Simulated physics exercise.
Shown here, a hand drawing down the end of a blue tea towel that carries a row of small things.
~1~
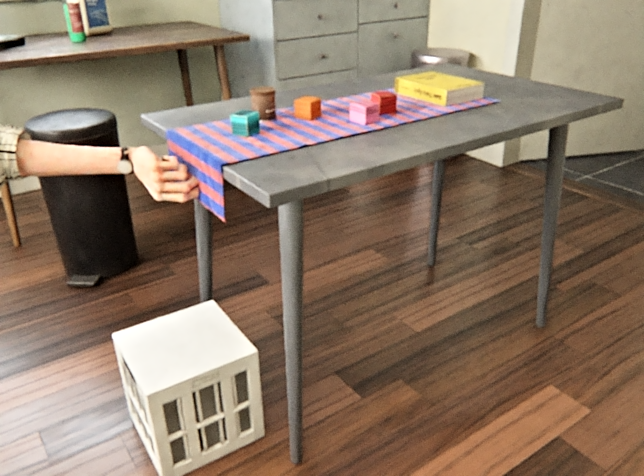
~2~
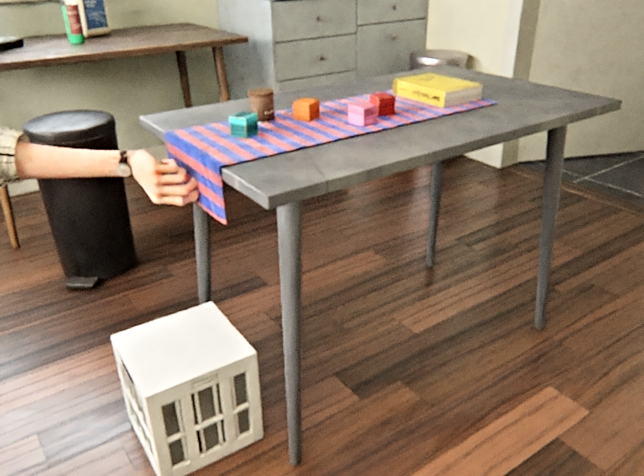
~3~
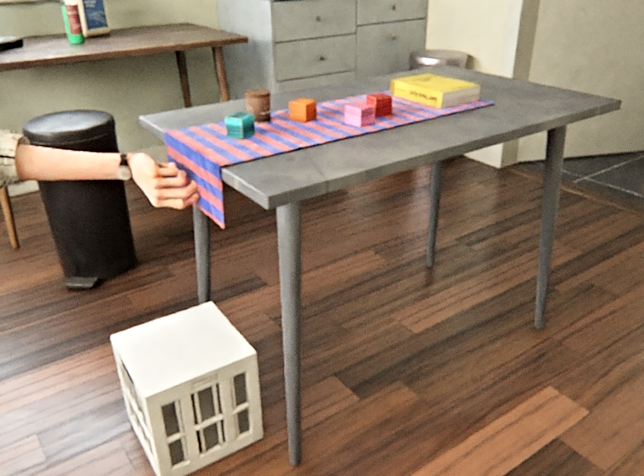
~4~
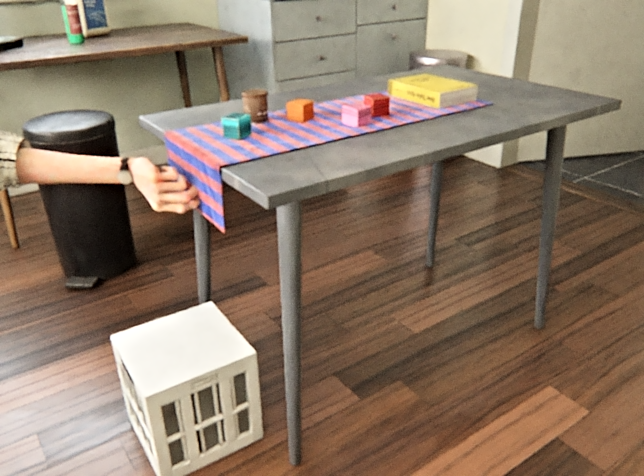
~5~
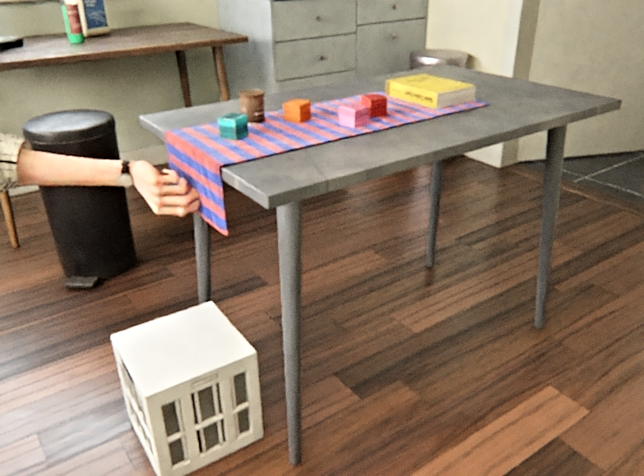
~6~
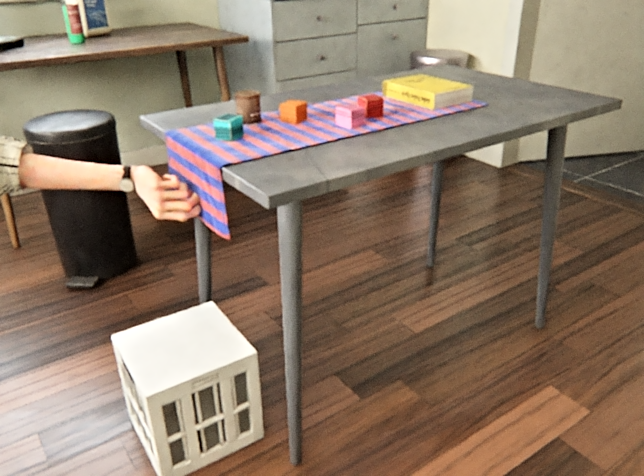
Hand slowly drawing a blue and orange striped cloth down over a grey table's edge, small cubes and brown can shifting slightly left.
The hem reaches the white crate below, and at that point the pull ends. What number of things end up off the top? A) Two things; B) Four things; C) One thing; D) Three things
D, three things.
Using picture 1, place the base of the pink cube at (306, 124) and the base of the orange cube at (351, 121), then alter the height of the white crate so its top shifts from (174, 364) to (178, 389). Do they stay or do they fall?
Result - the pink cube comes off, and the orange cube comes off.
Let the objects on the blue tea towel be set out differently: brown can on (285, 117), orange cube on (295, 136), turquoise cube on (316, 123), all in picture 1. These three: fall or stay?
Of the three, the brown can ends off the top, the orange cube ends off the top and the turquoise cube ends off the top.
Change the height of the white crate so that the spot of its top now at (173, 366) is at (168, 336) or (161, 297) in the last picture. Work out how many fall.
For the first height 2, for the second 1.
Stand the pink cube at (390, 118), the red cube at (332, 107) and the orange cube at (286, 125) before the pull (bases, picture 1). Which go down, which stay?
First the pink cube, which is kept, then the red cube, which is kept, and finally the orange cube, which is lost.
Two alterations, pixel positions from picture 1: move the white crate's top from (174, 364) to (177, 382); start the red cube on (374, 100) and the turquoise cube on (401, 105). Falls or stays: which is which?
The red cube stays put; the turquoise cube stays put.
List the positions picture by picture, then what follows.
Hem (226, 223); turquoise cube (245, 113); brown can (263, 89); orange cube (308, 99); pink cube (365, 103); red cube (384, 93); top of the crate (174, 364), in the first picture.
Hem (228, 224); turquoise cube (243, 114), in the second picture.
Hem (225, 229); brown can (258, 92), in the third picture.
Hem (224, 233); orange cube (300, 102); top of the crate (172, 366), in the fourth picture.
Hem (228, 235); pink cube (354, 106), in the fifth picture.
Hem (230, 240); turquoise cube (228, 117); brown can (247, 93); orange cube (293, 103); pink cube (350, 107); red cube (371, 97), in the sixth picture.
Early on, hem near (206, 306); turquoise cube and brown can gone.
Midway, hem on the crate; turquoise cube, brown can and orange cube gone.
Finally, hem on the crate; turquoise cube, brown can and orange cube gone. The answer is three.
